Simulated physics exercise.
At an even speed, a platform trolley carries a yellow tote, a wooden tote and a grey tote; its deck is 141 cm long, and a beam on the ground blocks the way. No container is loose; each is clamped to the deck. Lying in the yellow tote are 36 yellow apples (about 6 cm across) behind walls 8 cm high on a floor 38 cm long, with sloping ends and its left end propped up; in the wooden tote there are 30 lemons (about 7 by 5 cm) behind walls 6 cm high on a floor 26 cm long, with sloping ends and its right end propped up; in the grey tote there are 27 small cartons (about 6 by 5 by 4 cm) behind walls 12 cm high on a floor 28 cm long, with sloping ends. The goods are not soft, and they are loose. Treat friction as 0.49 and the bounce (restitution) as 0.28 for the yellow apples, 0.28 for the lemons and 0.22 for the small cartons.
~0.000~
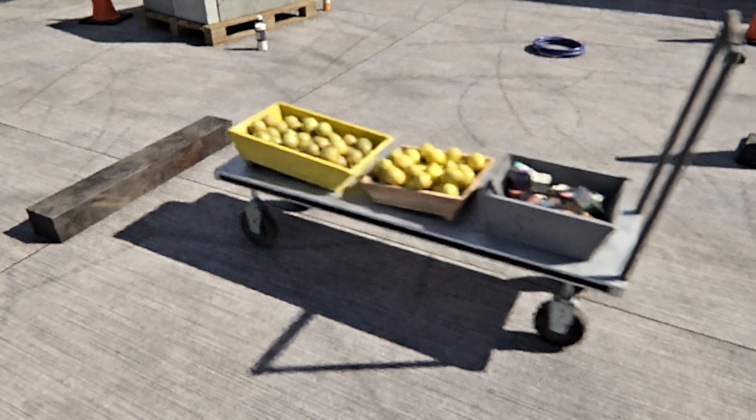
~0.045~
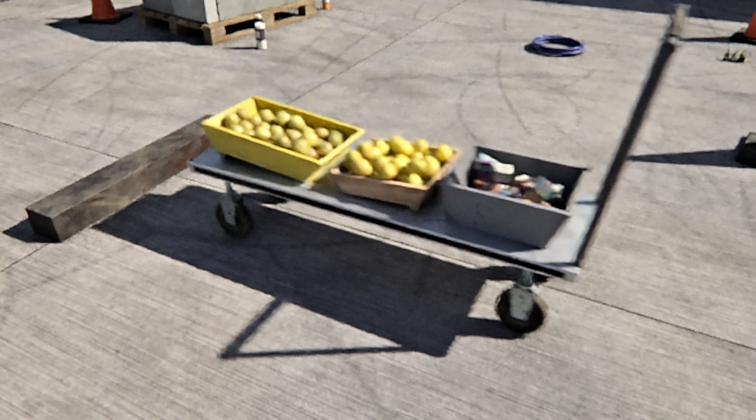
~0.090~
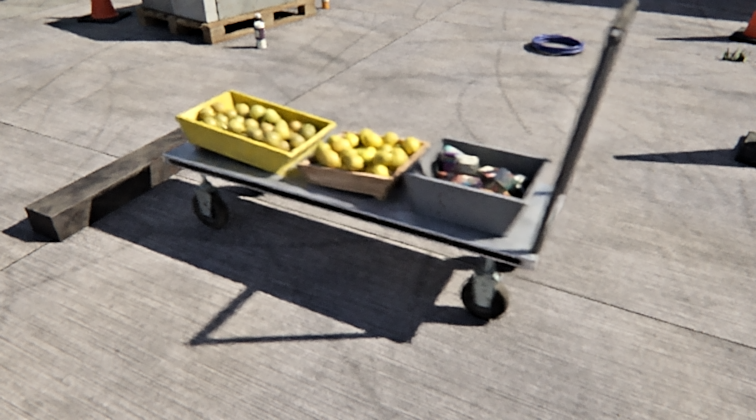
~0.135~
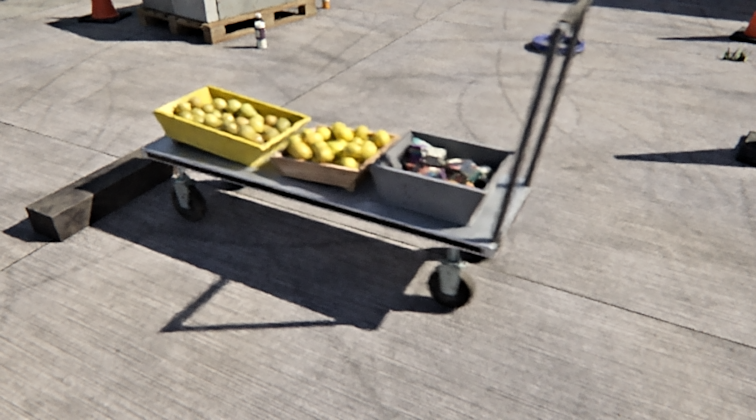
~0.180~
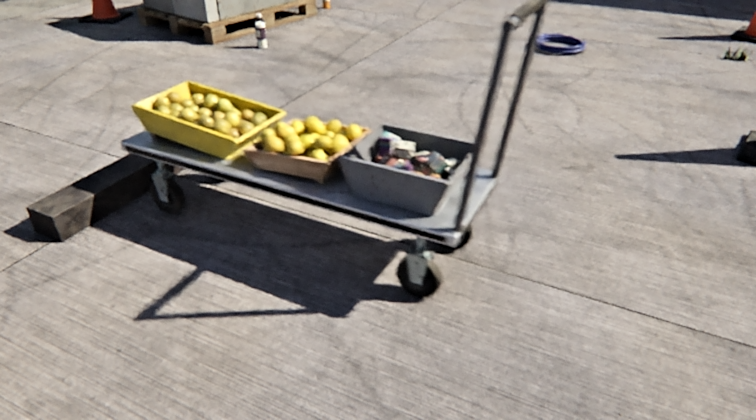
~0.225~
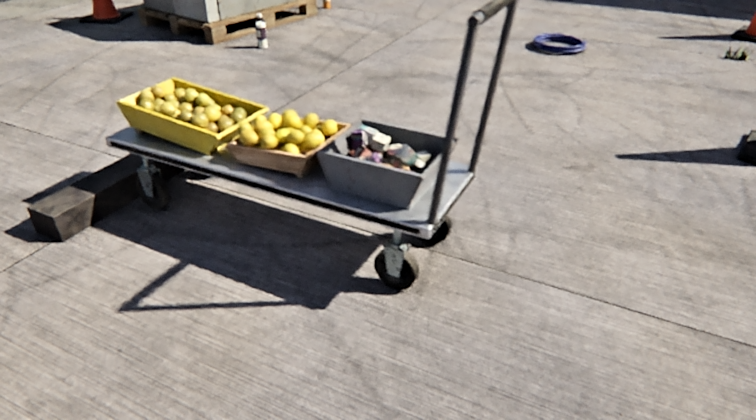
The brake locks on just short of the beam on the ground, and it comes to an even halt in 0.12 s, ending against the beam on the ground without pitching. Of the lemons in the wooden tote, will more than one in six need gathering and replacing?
The dropped share sits above one sixth.
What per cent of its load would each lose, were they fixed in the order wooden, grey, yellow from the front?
In that arrangement the yellow tote sheds 10 per cent of its load, the wooden tote 50 per cent, and the grey tote 0 per cent.
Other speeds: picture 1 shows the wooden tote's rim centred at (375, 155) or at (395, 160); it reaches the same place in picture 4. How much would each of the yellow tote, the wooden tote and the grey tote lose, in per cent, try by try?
Yellow tote 0 then 0, wooden tote 10 then 10, grey tote 0 then 0 per cent.
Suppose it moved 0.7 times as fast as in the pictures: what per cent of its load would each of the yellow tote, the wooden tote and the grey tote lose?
In that case yellow tote 0, wooden tote 10, grey tote 0 per cent.
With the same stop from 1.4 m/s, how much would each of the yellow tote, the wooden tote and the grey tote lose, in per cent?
Then the yellow tote sheds 0 per cent of its load, the wooden tote 10 per cent, and the grey tote 0 per cent.
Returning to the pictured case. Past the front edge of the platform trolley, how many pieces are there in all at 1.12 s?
Some 3 pieces.
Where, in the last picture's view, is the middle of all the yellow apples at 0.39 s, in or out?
They're centred near (165, 105).
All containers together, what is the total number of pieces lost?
Roughly 14 pieces.
After 0.27 s, yellow tote 36 in, 0 out, wooden tote 30 in, 0 out and grey tote 27 in, 0 out.
After 0.39 s, yellow tote 33 in, 3 out, wooden tote 20 in, 10 out and grey tote 27 in, 0 out.
After 0.62 s, yellow tote 33 in, 3 out, wooden tote 20 in, 10 out and grey tote 26 in, 1 out.
When it is over (at 1.12 s), yellow tote 33 in, 3 out, wooden tote 20 in, 10 out and grey tote 26 in, 1 out. Asked share, 10 of 30, 33 per cent.
